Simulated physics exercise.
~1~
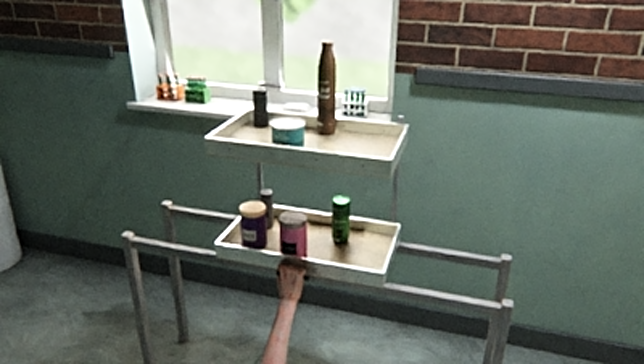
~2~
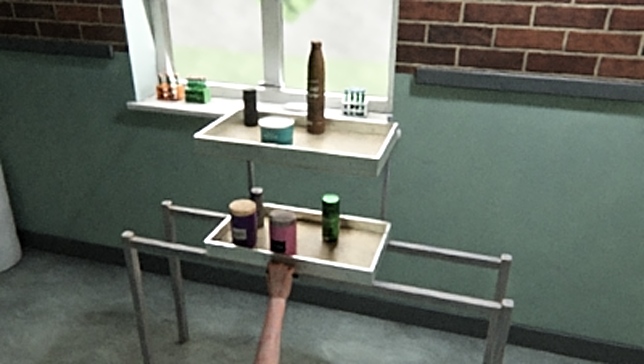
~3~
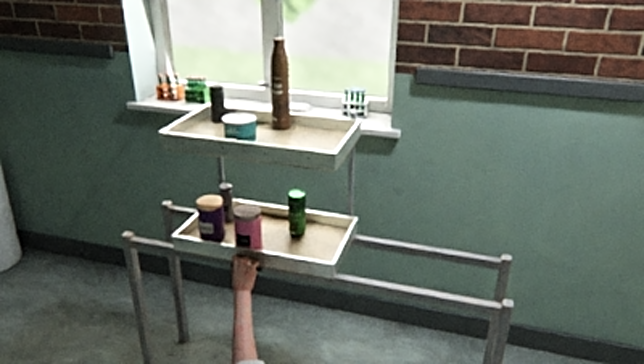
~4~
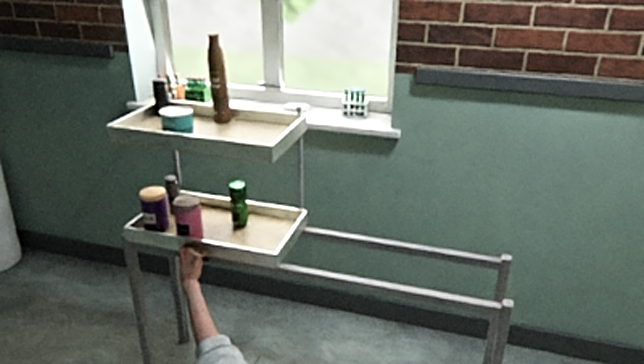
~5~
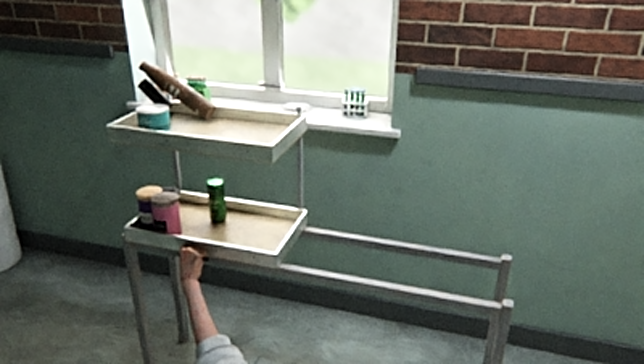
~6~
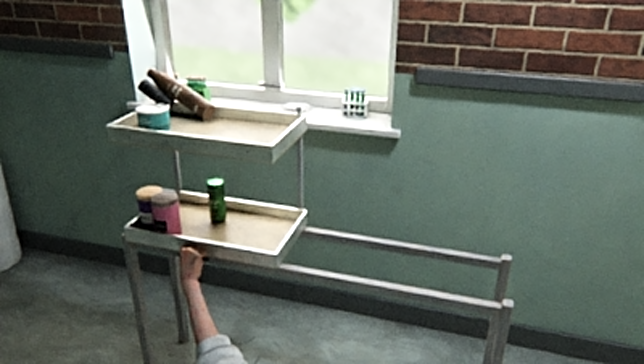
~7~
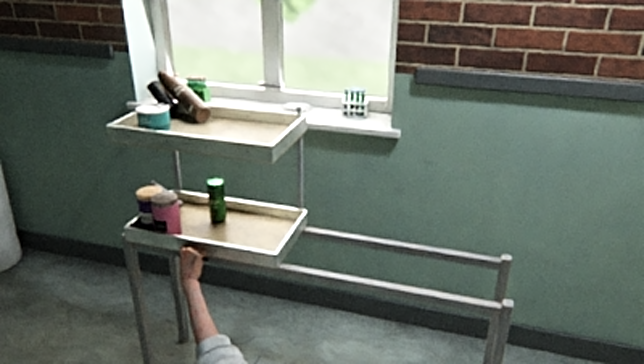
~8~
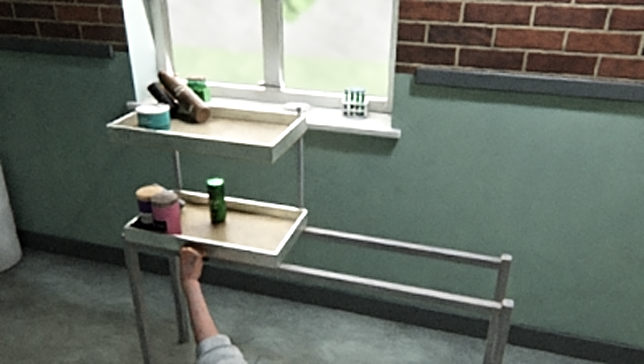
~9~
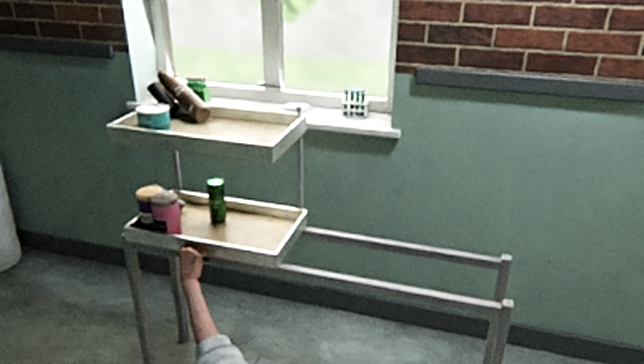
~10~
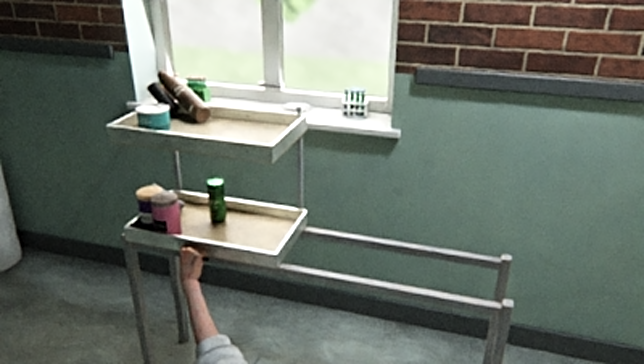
At first, a hand grips the lower of two white-rimmed trays on a metal stand by a window, with jars, a tub, a can, a shaker and a tall brown bottle standing on them. The hand pulls both trays left, slowly and then faster, carrying everything along. The trays halt at the left end of the rails, and the containers slide on toward the left rim. The brown bottle and black shaker topple on the upper tray, and the grey shaker falls below. Finally the trays rest still, with the jars, tub and green can upright.
